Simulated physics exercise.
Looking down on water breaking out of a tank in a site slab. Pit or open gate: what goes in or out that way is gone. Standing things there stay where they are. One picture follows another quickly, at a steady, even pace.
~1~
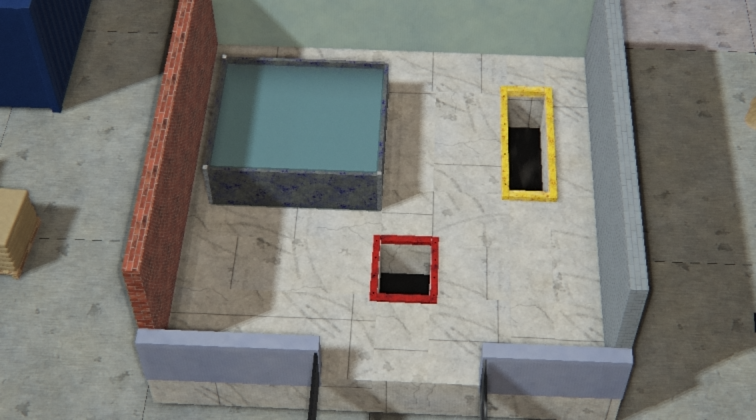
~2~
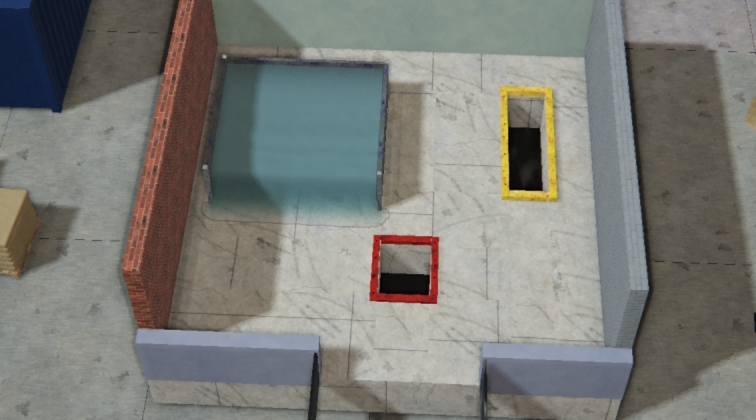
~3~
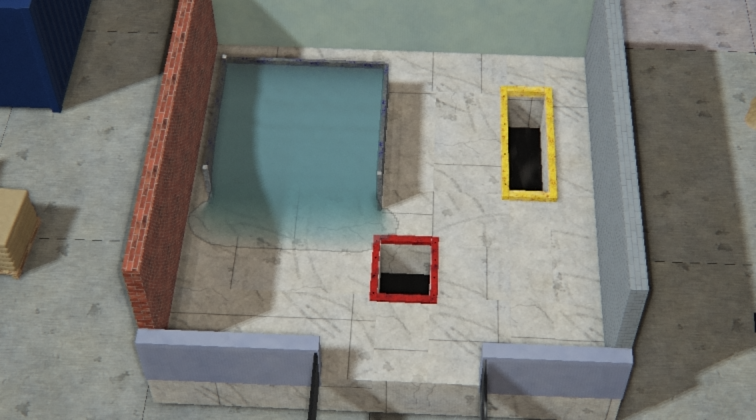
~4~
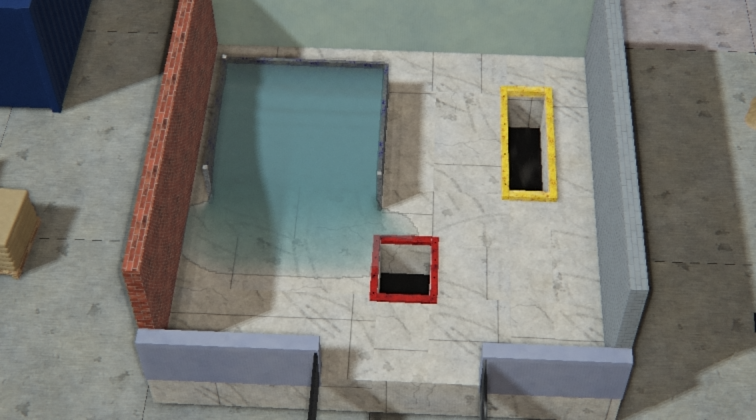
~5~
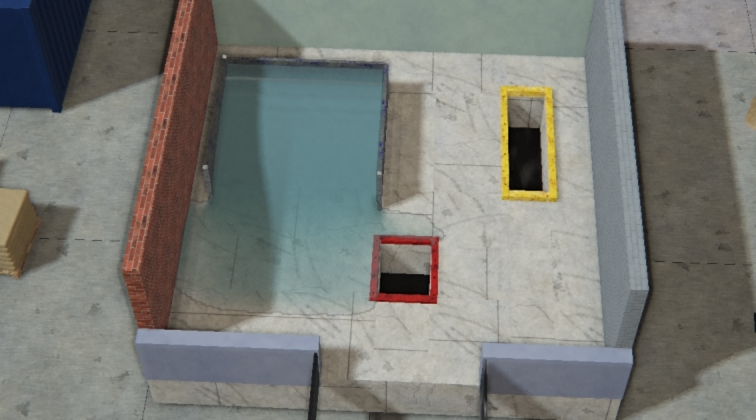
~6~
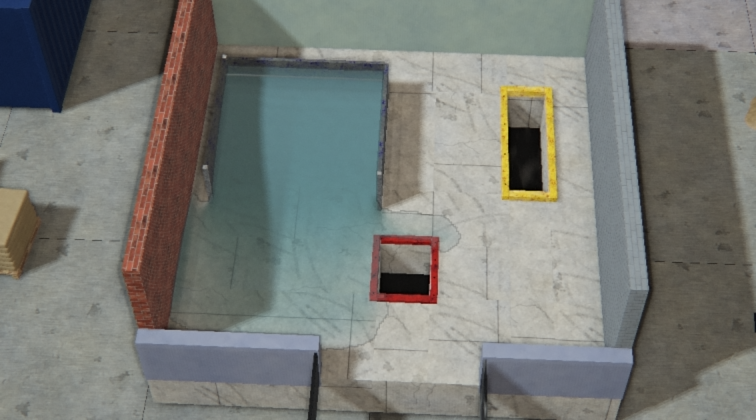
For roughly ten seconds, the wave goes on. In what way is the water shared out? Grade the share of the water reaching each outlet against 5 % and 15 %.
By my reckoning the gate goes over 15 %, the red pit goes over 15 %, the yellow pit stays under 5 %.
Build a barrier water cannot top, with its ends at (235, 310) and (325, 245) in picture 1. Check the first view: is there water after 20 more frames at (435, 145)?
Waterless.
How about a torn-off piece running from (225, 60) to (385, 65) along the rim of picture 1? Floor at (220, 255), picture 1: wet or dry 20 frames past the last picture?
At that point: Swamped.
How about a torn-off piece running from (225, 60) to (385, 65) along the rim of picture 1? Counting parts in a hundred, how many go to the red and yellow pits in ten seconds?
In percent: Red 2, yellow 15.
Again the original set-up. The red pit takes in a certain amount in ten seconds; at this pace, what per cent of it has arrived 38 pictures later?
That comes out to 85 per cent by my count.
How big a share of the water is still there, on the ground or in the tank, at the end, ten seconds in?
Close to 48 %.
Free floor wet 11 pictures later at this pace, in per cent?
I reckon around 30 %.
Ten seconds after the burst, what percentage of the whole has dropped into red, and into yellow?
About 18 percent for the first and about 0 percent for the second.
A moment on, water covers 30 % of the floor; the gate 2 %, the red pit 3 %, the yellow pit 0 %.
Next, water covers 30 % of the floor; the gate 9 %, the red pit 5 %, the yellow pit 0 %.
Then, water covers 45 % of the floor; the gate 19 %, the red pit 8 %, the yellow pit 0 %.
Later, water covers 70 % of the floor; the gate 29 %, the red pit 15 %, the yellow pit 0 %.
In the end, water covers 90 % of the floor; the gate 35 %, the red pit 18 %, the yellow pit 0 %.
